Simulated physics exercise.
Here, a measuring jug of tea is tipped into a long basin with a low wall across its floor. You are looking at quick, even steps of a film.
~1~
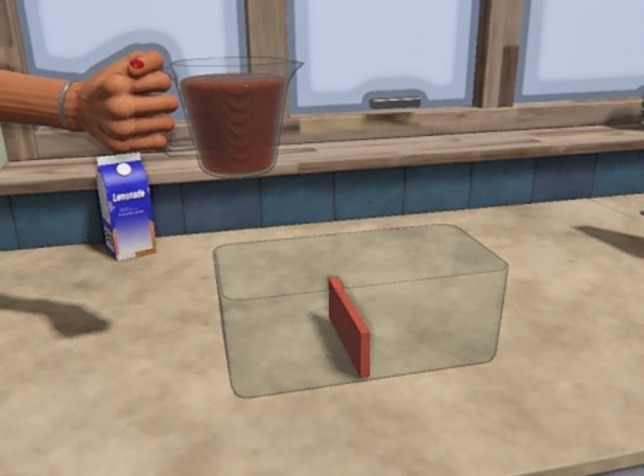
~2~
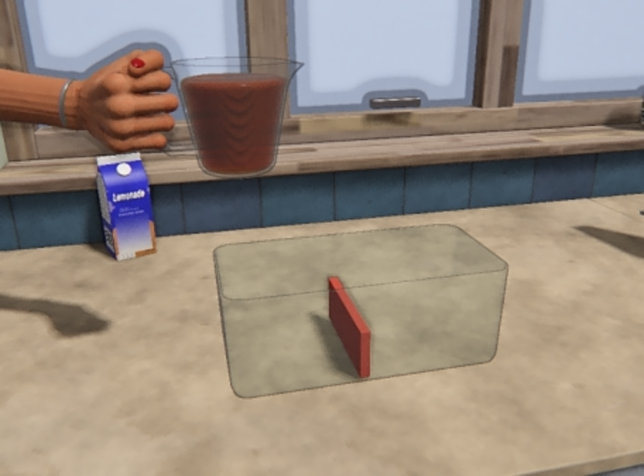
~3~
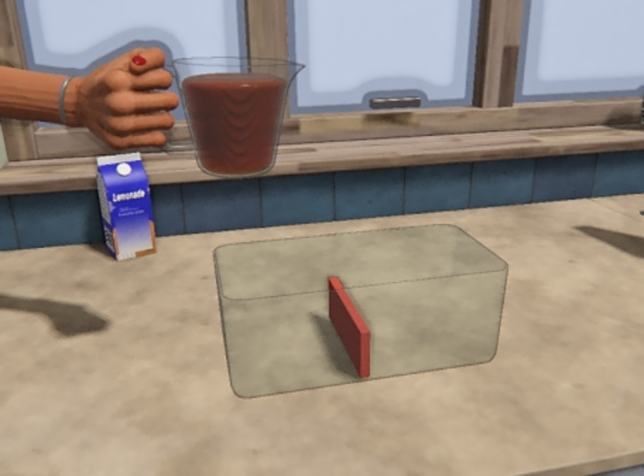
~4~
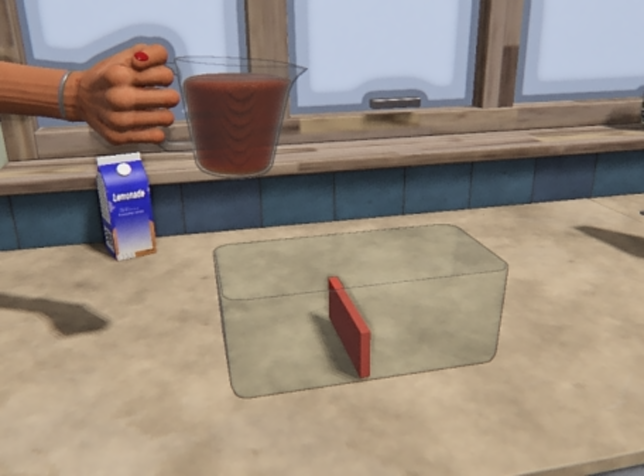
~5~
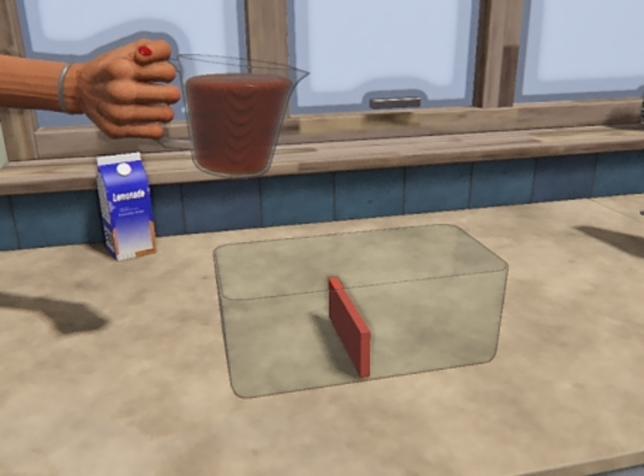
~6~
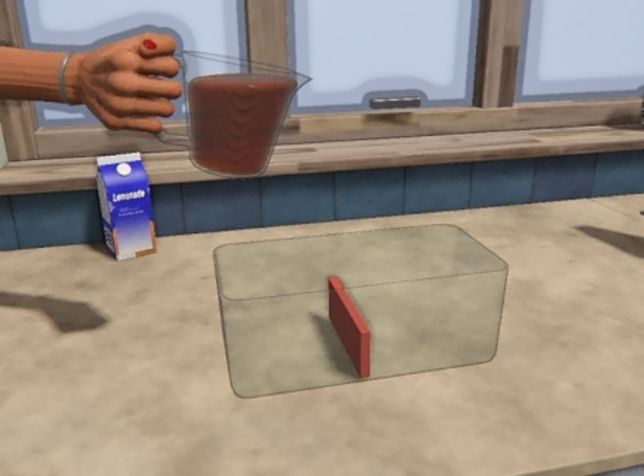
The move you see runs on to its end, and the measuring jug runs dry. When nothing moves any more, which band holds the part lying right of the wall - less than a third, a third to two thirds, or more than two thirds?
The portion right of the wall will surpass two thirds.
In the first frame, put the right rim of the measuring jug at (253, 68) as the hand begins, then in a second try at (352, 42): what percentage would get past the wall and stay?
The first start gives some 10 %, the second some 95 %.
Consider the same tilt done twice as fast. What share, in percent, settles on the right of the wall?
About 80 in a hundred.
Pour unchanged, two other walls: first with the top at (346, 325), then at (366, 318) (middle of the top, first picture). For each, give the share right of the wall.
That'd be about 80 percent for the first and about 65 percent for the other.
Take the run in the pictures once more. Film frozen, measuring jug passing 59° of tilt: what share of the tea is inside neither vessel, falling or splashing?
It comes to around 20 per cent.
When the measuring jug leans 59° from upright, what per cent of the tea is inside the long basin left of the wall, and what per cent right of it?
0 % left, 5 % right.
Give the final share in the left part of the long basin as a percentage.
Share approx. 15 per cent.
A moment on, the tilt is 59° and 73 per cent is still to pour, 0 is left of the wall and 7 right of it.
Next, the tilt is 90° and 20 per cent is still to pour, 1 is left of the wall and 60 right of it.
Then the tilt is 99° and 1 per cent is still to pour, 14 is left of the wall and 83 right of it.
Later the tilt is 99° and 0 per cent is still to pour, 16 is left of the wall and 83 right of it.
In the end 16 per cent lies left of the wall, 83 right of it and 1 outside.
